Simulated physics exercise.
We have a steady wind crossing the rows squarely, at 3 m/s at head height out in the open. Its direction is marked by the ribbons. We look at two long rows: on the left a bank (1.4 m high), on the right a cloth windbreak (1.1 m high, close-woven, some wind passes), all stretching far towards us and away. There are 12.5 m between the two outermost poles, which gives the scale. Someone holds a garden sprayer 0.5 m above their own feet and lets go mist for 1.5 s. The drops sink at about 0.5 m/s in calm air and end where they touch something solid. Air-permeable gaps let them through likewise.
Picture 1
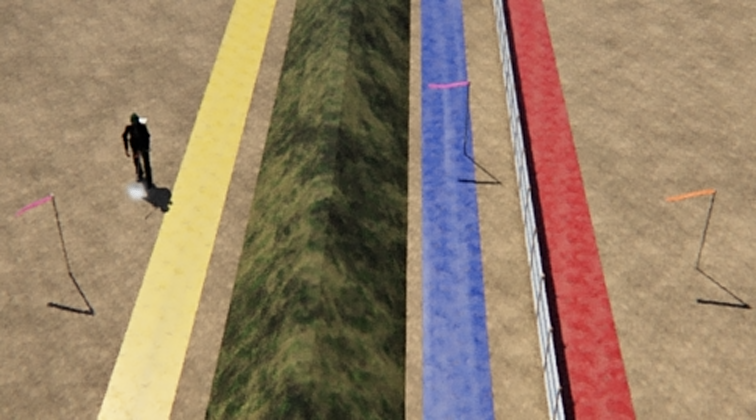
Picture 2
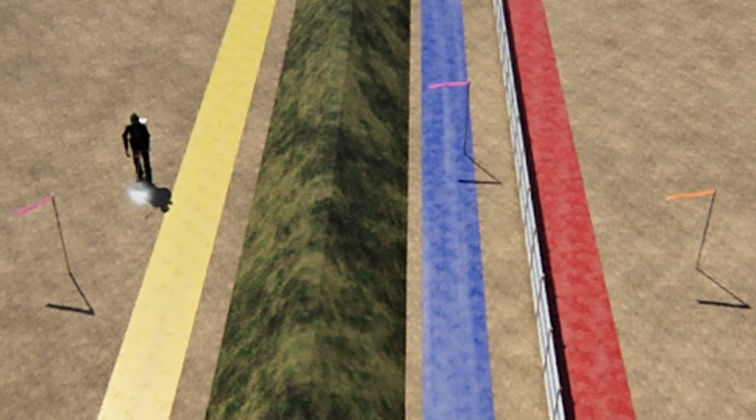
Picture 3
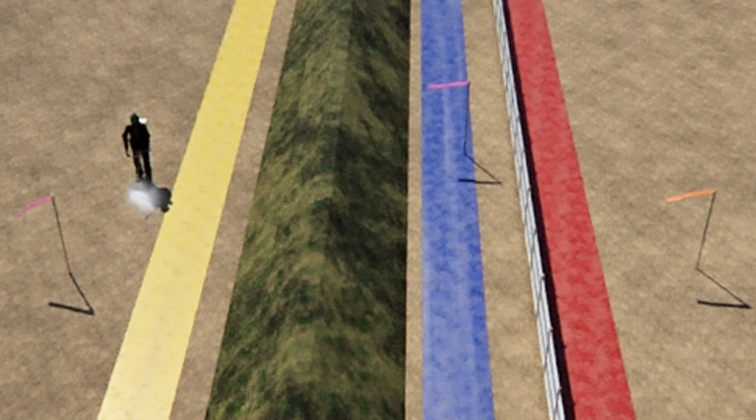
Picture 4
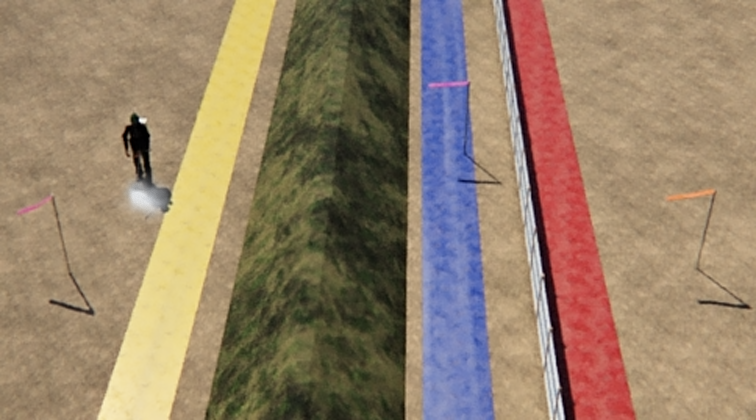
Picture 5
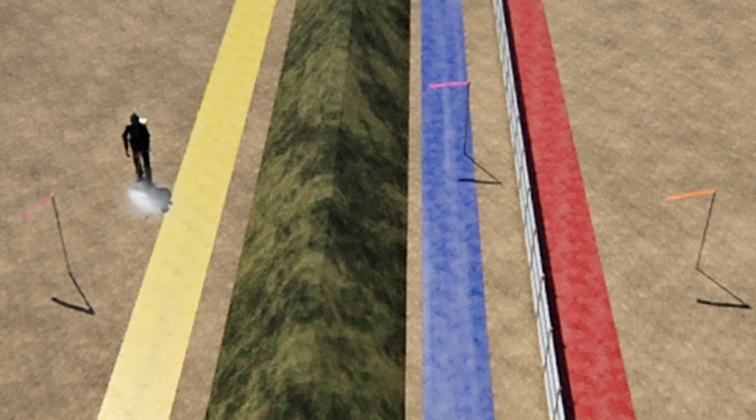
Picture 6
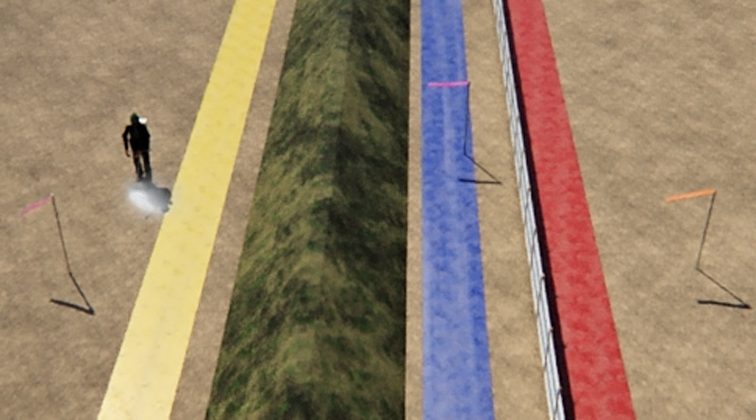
A person standing left of the yellow strip releasing white mist that spreads slightly rightward near the ground, ribbons streaming left on poles.
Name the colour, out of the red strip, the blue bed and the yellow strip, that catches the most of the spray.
I would say yellow catches the most.
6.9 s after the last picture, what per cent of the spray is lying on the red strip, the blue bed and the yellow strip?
I'd put it near 0 % on red, 0 % on blue and 35 % on yellow.
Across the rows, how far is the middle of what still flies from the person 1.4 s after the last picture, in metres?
Reading: Near 0.5 m.
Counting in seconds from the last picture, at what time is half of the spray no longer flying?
About 0.8 seconds.
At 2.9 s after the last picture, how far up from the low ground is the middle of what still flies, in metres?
0.4 m.
Then, 1.4 s after the last picture, 28 % is in the air or yet to come; 19 % lies on the yellow strip, 0 % on the red strip and 0 % on the blue bed; the middle of what still flies is 0.3 m above the low ground, near (164, 198).
Then, 2.9 s after the last picture, 11 % is in the air or yet to come; 29 % lies on the yellow strip, 0 % on the red strip and 0 % on the blue bed; the middle of what still flies is 0.4 m above the low ground, near (186, 196).
Then, 6.9 s after the last picture, 2 % is in the air or yet to come; 33 % lies on the yellow strip, 0 % on the red strip and 0 % on the blue bed.
Then, 18.9 s after the last picture, 0 % is in the air or yet to come; 33 % lies on the yellow strip, 0 % on the red strip and 0 % on the blue bed.
Then, 43.9 s after the last picture, 0 % is in the air or yet to come; 33 % lies on the yellow strip, 0 % on the red strip and 0 % on the blue bed.
